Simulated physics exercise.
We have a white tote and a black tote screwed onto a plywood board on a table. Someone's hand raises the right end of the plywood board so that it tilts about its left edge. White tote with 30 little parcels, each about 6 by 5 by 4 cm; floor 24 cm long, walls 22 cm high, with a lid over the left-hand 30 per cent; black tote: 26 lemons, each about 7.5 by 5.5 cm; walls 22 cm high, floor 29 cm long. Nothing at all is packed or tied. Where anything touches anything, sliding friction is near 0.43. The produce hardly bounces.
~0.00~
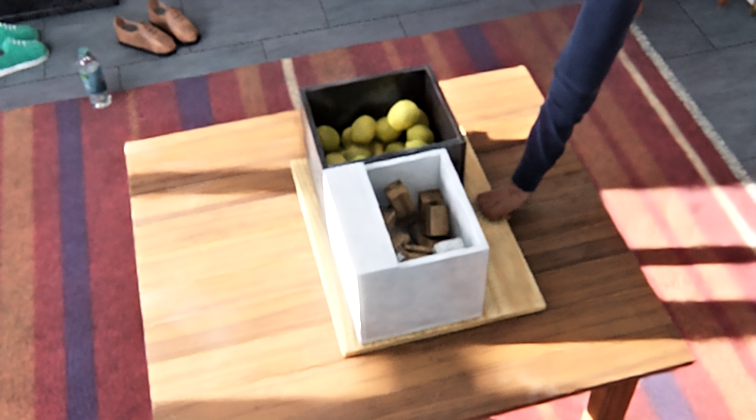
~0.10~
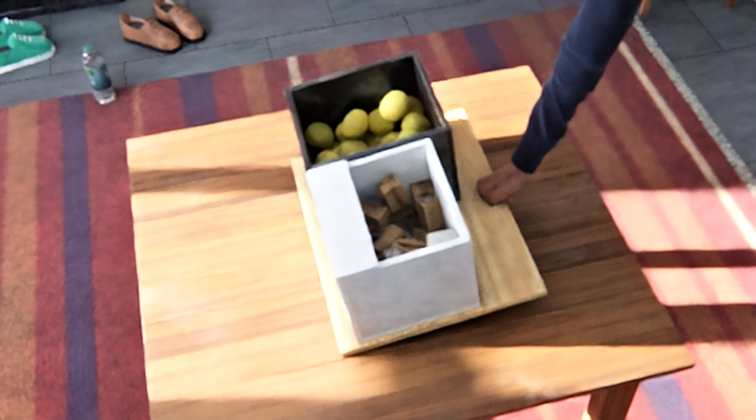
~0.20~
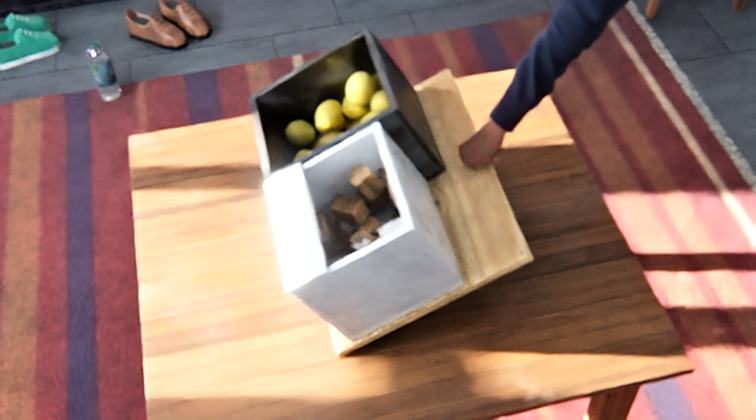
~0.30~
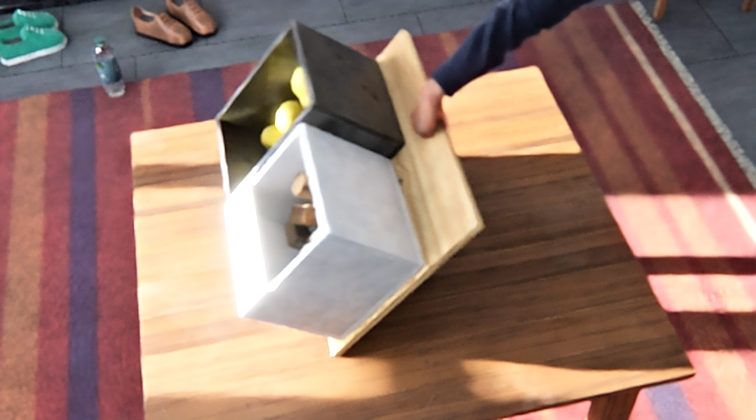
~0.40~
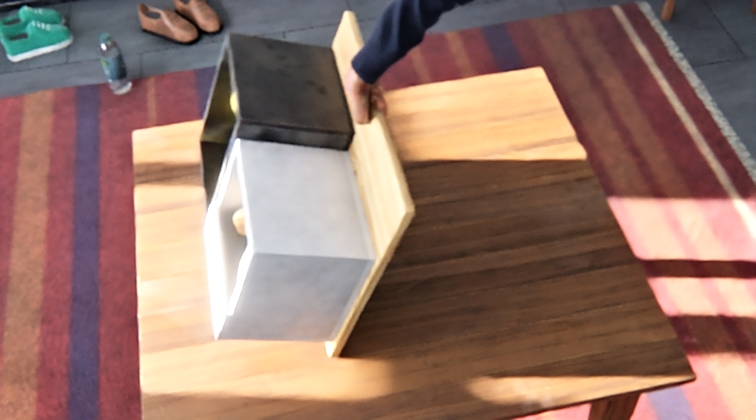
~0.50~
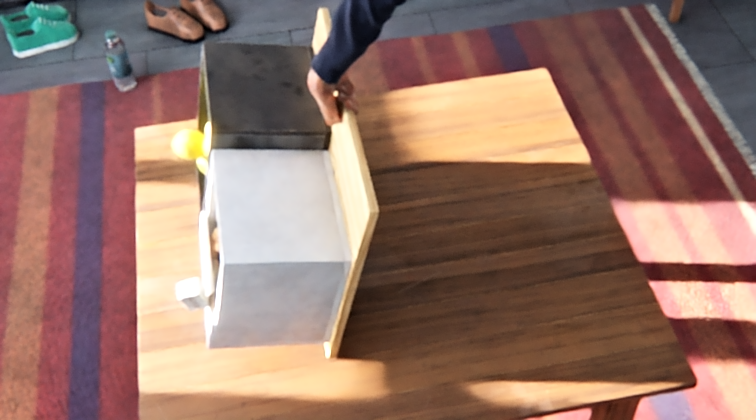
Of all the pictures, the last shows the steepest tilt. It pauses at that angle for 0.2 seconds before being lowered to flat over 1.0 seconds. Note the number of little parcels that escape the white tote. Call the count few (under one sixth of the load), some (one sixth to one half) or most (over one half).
The count is few.
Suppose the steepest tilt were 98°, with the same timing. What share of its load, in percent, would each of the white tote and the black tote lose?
In that case white tote 30 %, black tote 70 %.
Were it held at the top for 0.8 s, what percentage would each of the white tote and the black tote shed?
With that change, white tote sheds 0 percent and black tote sheds 30 percent.
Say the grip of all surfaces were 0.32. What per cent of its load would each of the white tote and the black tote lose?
White tote 10, black tote 30 per cent.
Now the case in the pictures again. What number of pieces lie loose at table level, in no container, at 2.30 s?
Near 1, by my count.
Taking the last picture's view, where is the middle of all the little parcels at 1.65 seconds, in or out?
In the last view, the centre sits near (377, 261).
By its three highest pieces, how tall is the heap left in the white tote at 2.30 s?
Roughly 14 centimetres.
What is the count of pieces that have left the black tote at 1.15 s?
About: Black tote 6.
After 0.79 s, tilt 75°; white tote 28 in, 2 out and black tote 21 in, 5 out.
After 1.15 s, tilt 44°; white tote 28 in, 2 out and black tote 20 in, 6 out.
After 1.65 s, tilt 1°; white tote 28 in, 2 out and black tote 20 in, 6 out.
Final count (at 2.30 s), white tote 28 in, 2 out and black tote 20 in, 6 out. Asked share, 2 of 30, 7 per cent.
